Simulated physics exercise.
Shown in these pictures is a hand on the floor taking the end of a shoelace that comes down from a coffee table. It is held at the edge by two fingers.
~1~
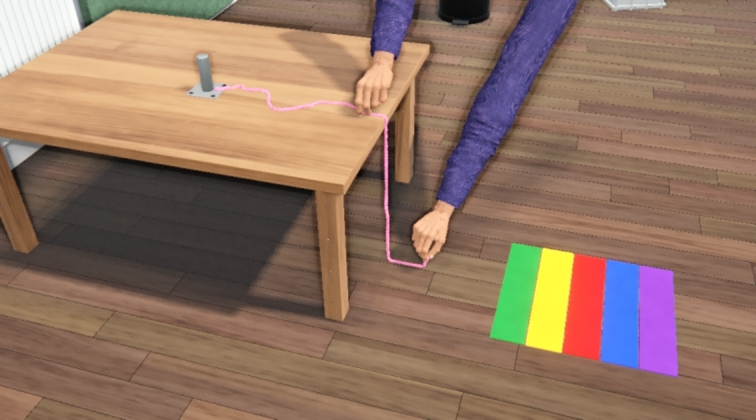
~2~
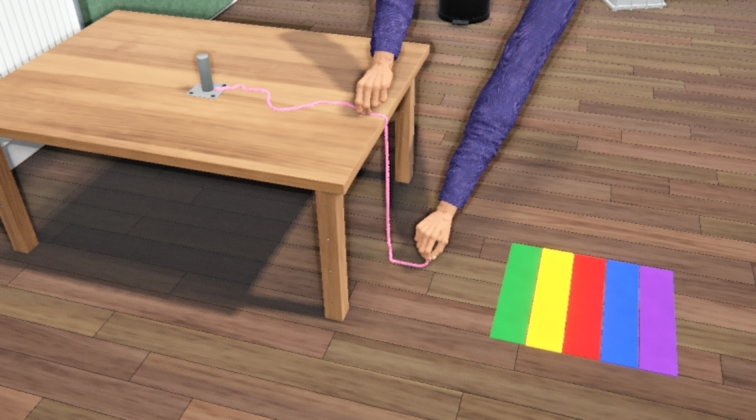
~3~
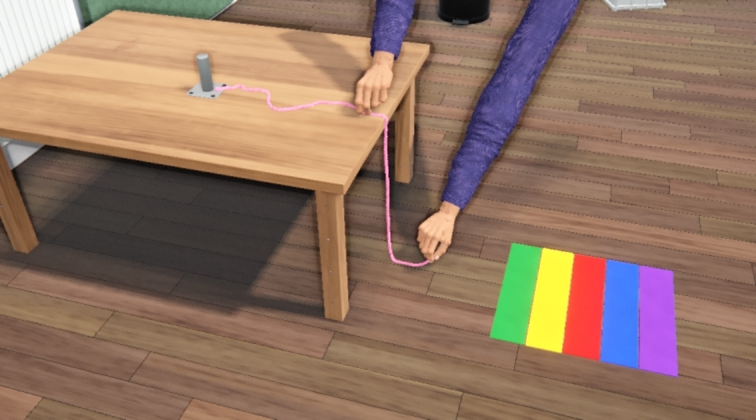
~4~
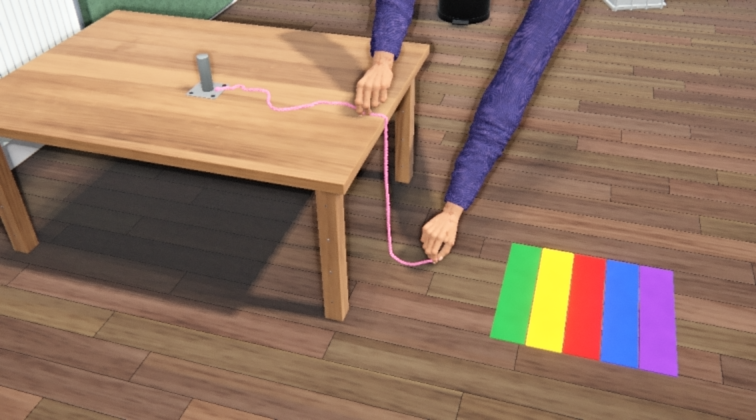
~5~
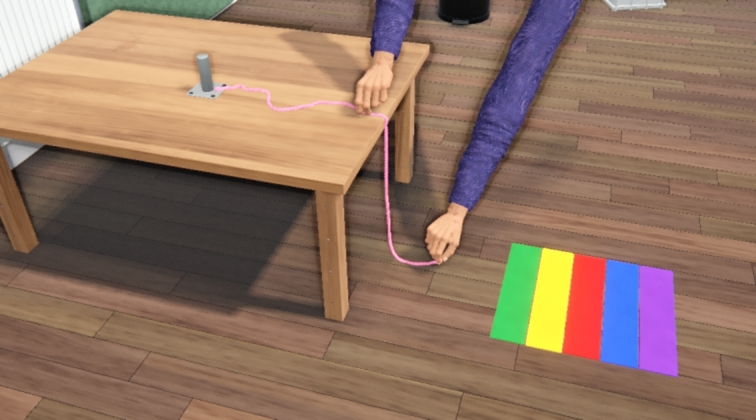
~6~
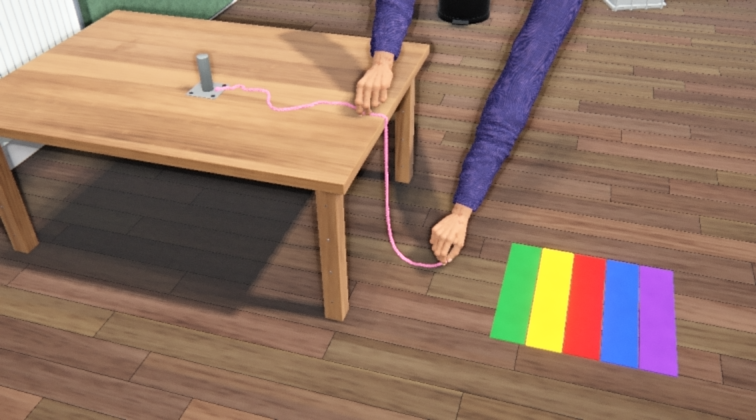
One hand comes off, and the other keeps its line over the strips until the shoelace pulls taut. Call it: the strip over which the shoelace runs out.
Red.
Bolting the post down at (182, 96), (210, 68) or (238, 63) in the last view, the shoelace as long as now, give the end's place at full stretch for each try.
First try about (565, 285), second about (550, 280), third about (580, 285).
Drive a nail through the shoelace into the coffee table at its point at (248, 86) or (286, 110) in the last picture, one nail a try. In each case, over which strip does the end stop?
In order, red and yellow.
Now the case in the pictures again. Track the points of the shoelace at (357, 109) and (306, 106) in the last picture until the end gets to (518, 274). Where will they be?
Point 1 - (386, 128); point 2 - (339, 110).
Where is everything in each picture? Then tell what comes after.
The first picture shows end (428, 257); green (511, 322); yellow (546, 329); red (583, 336); blue (620, 344); purple (658, 352).
The second picture shows end (430, 258); shoelace through (244, 87) (274, 109) (342, 104) (386, 137) (387, 196) (390, 248).
The third picture shows end (433, 258).
The fourth picture shows end (437, 259); shoelace through (244, 87) (274, 109) (342, 104) (386, 137) (387, 196) (390, 249).
The fifth picture shows end (441, 260).
The sixth picture shows end (446, 261); shoelace through (244, 87) (274, 109) (342, 104) (386, 137) (387, 196) (396, 250).
A little later, end near (518, 274); over green.
Next, end near (563, 283); over yellow.
When it is tight, end near (591, 288); over red. It gets as far as the red strip.
